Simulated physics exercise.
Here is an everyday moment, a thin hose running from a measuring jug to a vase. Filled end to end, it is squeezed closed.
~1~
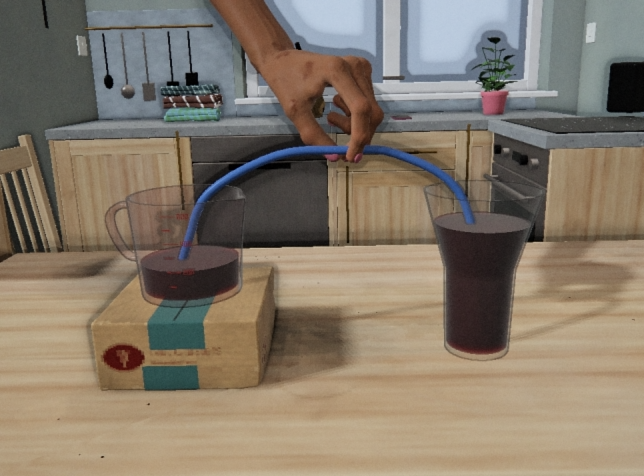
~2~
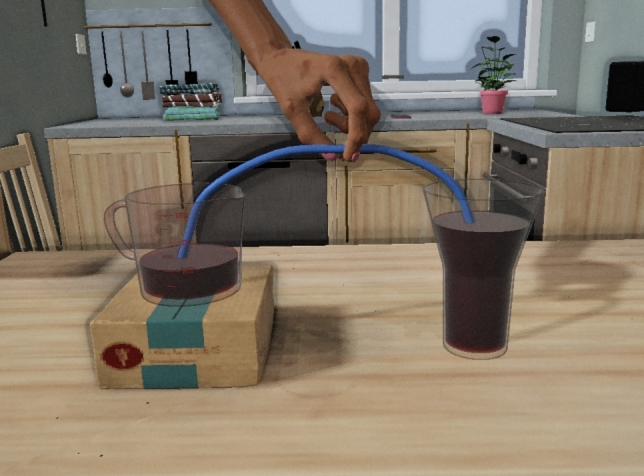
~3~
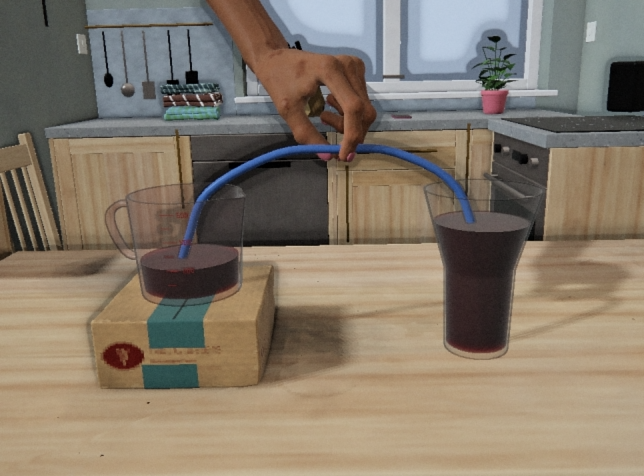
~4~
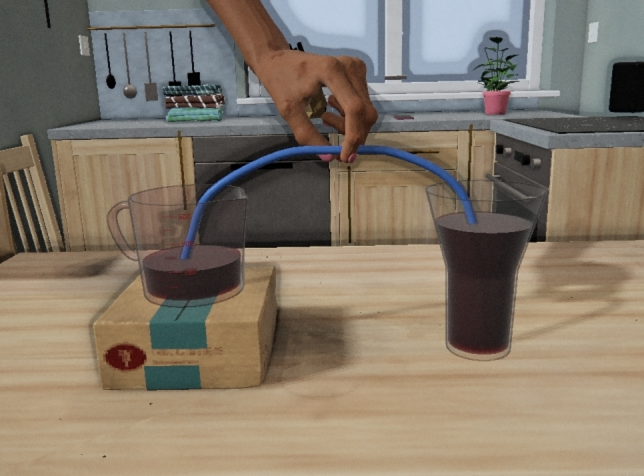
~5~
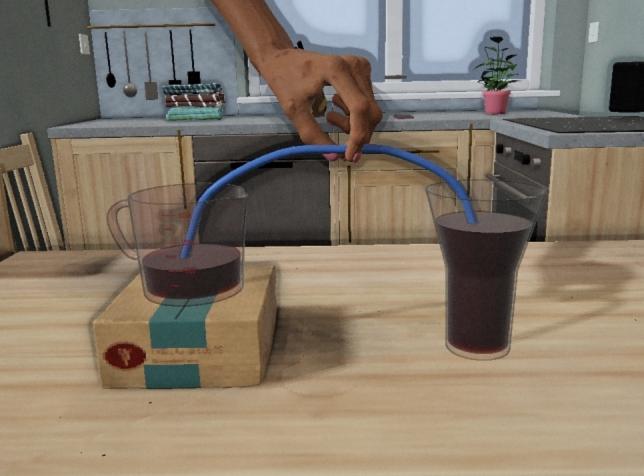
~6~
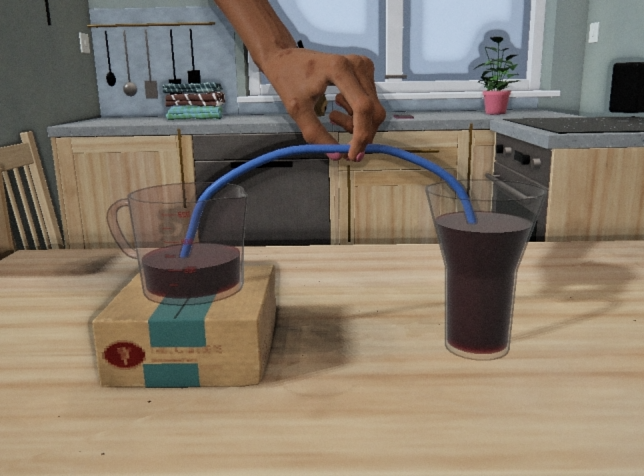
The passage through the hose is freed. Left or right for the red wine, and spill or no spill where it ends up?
Red wine goes: Left, receiving: No spill.
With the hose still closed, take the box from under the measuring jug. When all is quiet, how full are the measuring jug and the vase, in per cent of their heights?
You'd see the first filled to 70 per cent of its height and the second to 40 per cent.
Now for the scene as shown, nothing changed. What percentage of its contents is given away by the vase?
Estimate: Close to 20 %.
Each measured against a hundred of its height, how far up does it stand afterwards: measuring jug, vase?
Roughly 45 % and 70 %.
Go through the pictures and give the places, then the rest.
Still shut; measuring jug (189, 240) about a third full, up on the box; vase (479, 268) about three quarters full, on the top itself, in the first frame.
The hose is pinched; measuring jug about a third full, surface at (189, 257); vase about three quarters full, surface at (480, 222), in the second frame.
Nothing flows; measuring jug (189, 239) about a third full; vase (479, 267) about three quarters full, in the third frame.
Fingers on the hose; measuring jug about a third full, surface at (192, 258); vase about three quarters full, surface at (483, 223), in the fourth frame.
Still shut; measuring jug (191, 239) about a third full, up on the box; vase (481, 267) about three quarters full, on the top itself, in the fifth frame.
The hose is pinched; measuring jug about a third full, surface at (192, 256); vase about three quarters full, surface at (483, 223), in the sixth frame.
Shortly, the measuring jug is about a third full; the vase is about three quarters full.
Then, the measuring jug is about half full; the vase is about two thirds full.
At the finish, the measuring jug is about half full; the vase is about two thirds full; the two surfaces are level.
